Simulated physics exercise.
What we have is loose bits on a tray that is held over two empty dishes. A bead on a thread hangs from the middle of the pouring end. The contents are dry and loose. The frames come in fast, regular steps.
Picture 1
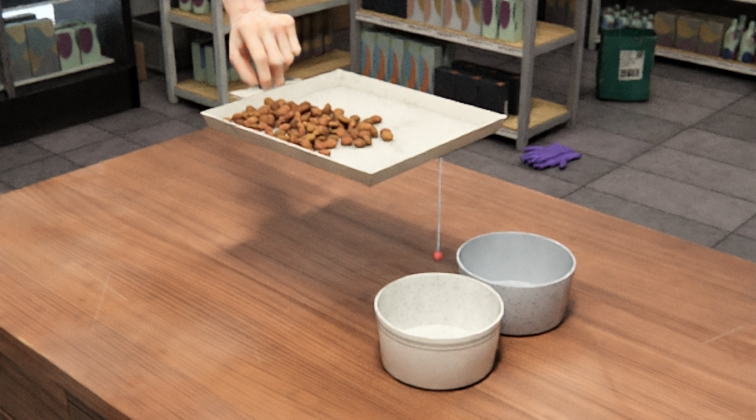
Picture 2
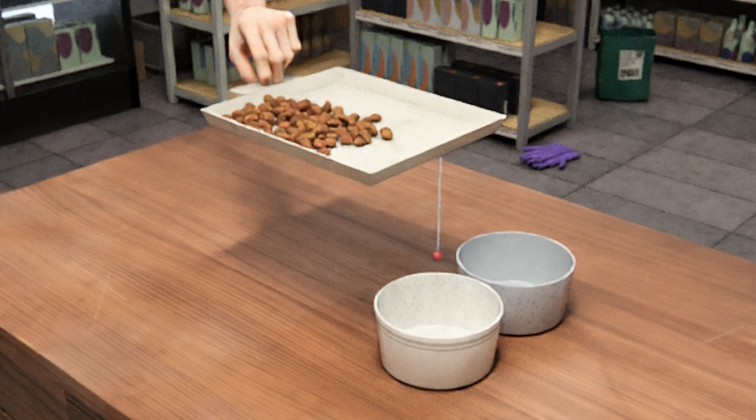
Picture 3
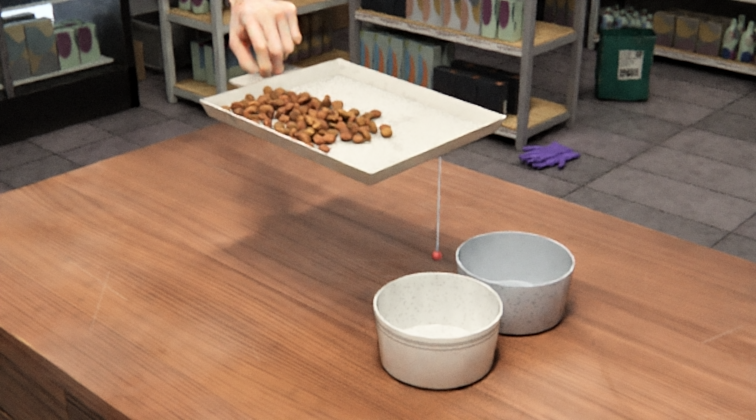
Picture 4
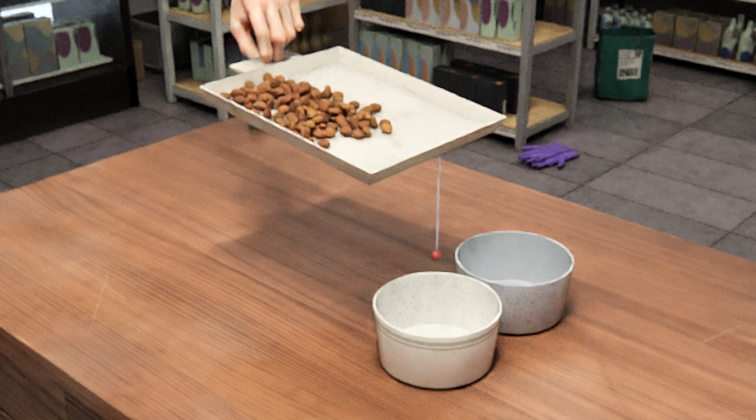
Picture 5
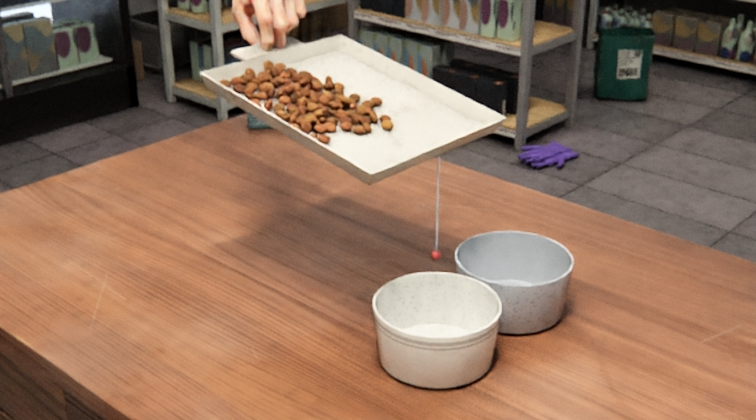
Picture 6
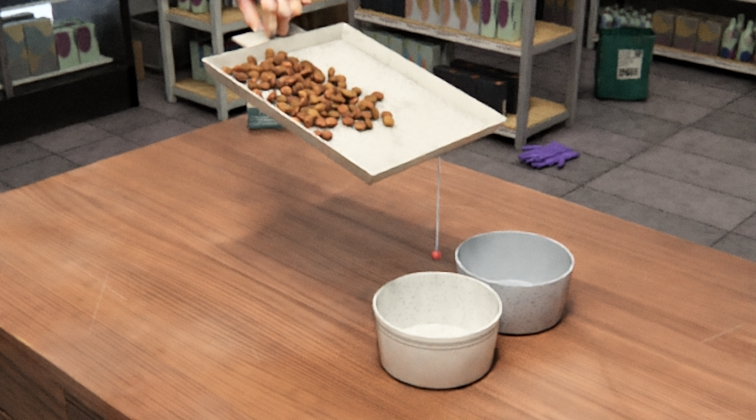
To begin with, a hand holds a pale tray of brown kibble almost level above two empty dishes on a wooden table, a red bead hanging on a thread. The hand then raises the tray's far left end little by little, tilting it slightly, while the kibble stays bunched toward that end.
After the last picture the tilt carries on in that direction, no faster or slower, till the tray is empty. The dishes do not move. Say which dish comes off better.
More goes to the left-hand dish.
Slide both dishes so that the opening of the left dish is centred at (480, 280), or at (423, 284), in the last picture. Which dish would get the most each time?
First the left one, then the dish on the left.
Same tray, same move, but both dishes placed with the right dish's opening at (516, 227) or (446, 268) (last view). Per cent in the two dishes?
About 50 and 60 per cent.
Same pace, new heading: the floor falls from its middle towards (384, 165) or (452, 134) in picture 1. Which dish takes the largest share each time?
First the dish on the left, then the right dish.
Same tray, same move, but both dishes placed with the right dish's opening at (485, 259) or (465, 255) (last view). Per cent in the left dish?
In turn 50 and 30 in a hundred.
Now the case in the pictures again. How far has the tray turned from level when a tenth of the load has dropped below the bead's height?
At about 60°.
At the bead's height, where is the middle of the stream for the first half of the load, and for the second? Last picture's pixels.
Around (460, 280) and then (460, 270).
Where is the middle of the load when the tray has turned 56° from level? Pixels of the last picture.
Near (427, 153).
Soon, tray tipped steeply; most on the tray; a stray few in the left dish; about a quarter in the air.
A while on, tray tipped right over; about a third on the tray; about a third in the left dish; a small part in the right dish; a stray few outside both; a small part in the air.
Towards the end, tray tipped past a quarter turn; about two thirds in the left dish; about a quarter in the right dish; a small part outside both.
Finally, tray tipped past a quarter turn; about two thirds in the left dish; about a quarter in the right dish; a small part outside both.
